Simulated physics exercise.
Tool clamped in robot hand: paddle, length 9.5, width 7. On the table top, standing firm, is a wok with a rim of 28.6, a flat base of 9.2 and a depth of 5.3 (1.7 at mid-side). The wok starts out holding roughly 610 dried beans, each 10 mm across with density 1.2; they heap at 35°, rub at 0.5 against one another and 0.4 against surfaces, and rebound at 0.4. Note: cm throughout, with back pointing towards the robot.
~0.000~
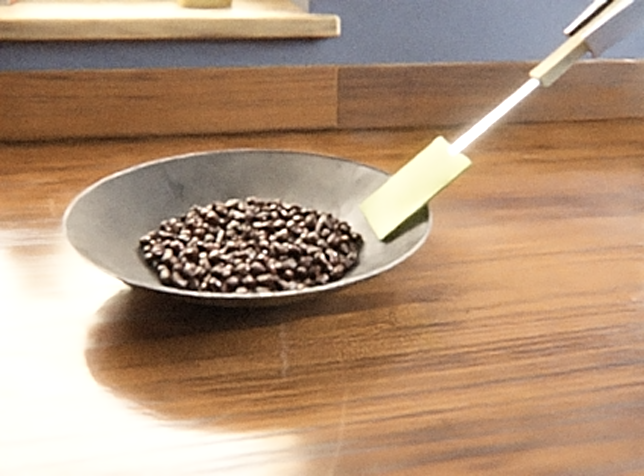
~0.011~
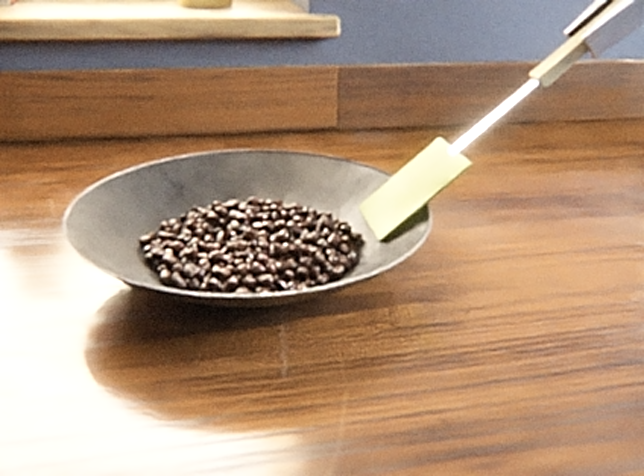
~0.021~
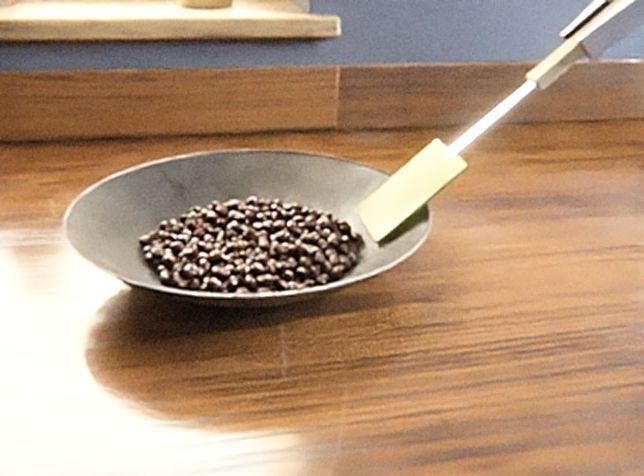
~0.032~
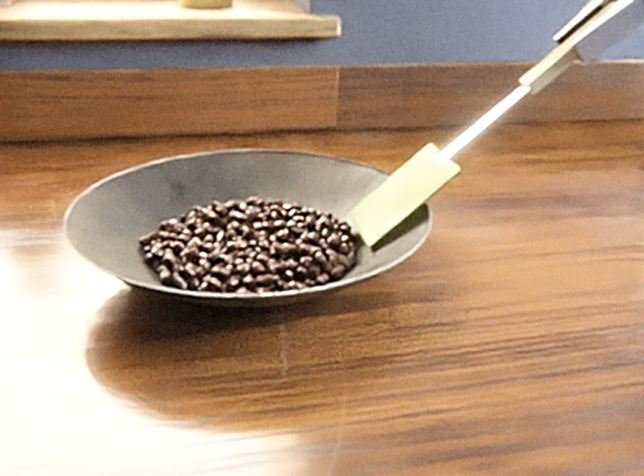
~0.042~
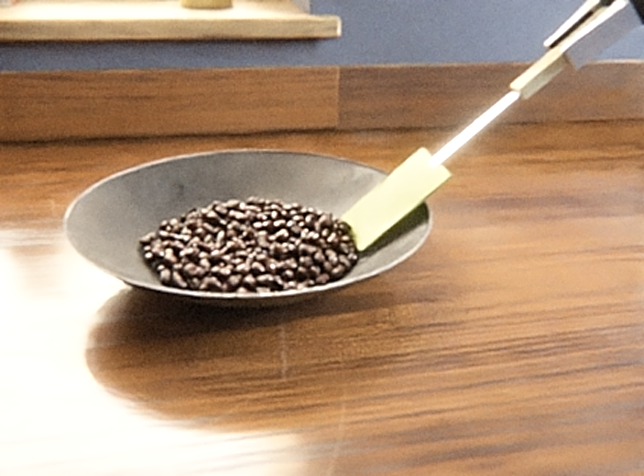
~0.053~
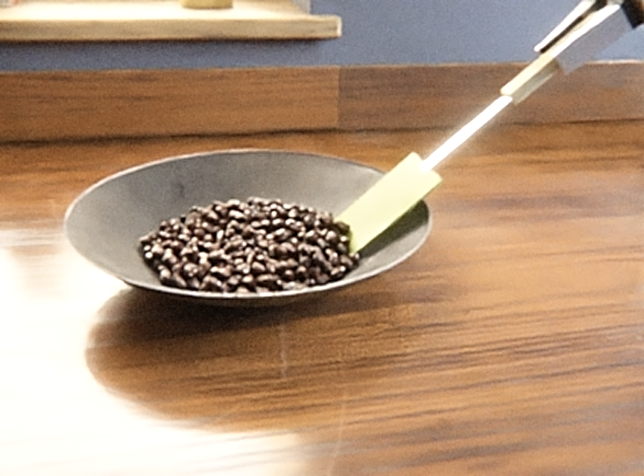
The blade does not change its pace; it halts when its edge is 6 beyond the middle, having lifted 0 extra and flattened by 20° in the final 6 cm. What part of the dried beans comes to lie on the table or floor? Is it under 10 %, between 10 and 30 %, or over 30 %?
It is under 10 %.
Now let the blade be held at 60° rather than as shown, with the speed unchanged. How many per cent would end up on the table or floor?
In that case around 10 per cent.
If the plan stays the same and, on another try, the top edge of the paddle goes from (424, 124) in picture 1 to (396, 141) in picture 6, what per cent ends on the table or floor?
Around 5 per cent finishes there.
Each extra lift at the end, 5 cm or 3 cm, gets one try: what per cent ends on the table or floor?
First try around 5 percent, second try around 0 percent.
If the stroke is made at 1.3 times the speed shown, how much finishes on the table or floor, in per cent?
Roughly 10 percent ends on the table or floor.
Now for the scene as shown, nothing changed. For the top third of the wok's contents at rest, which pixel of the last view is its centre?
It is centred near (129, 225).
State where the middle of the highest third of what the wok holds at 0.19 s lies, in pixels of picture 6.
(156, 227).
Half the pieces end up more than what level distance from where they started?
Distance: Near 5 cm.
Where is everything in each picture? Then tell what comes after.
In the first picture, paddle top edge at (456, 150), sloping 41°; upper third of the load around (251, 237), from x 145 to 355, top at y 200; 609 in the wok.
In the second picture, paddle top edge at (455, 150), sloping 41°; upper third of the load around (251, 237), from x 145 to 355, top at y 200.
In the third picture, paddle top edge at (452, 152), sloping 41°; upper third of the load around (251, 237), from x 145 to 355, top at y 200.
In the fourth picture, paddle top edge at (446, 156), sloping 41°; upper third of the load around (251, 237), from x 145 to 355, top at y 200.
In the fifth picture, paddle top edge at (437, 161), sloping 41°; upper third of the load around (252, 237), from x 145 to 350, top at y 200.
In the sixth picture, paddle top edge at (428, 166), sloping 41°; upper third of the load around (255, 236), from x 145 to 355, top at y 200; 609 in the wok.
By 0.12 s, sloping 41°, highest piece 6 above the table; 609 in the wok.
By 0.19 s, sloping 34°, highest piece 6 above the table; 609 in the wok.
By 0.42 s, sloping 21°, highest piece 6 above the table; 569 in the wok, 38 on the table or floor, 2 on the blade or in flight.
By 1.47 s, sloping 21°, highest piece 6 above the table; 569 in the wok, 40 on the table or floor.
Final count, 569 in the wok, 40 on the table or floor. That is 7 % on the table or floor.
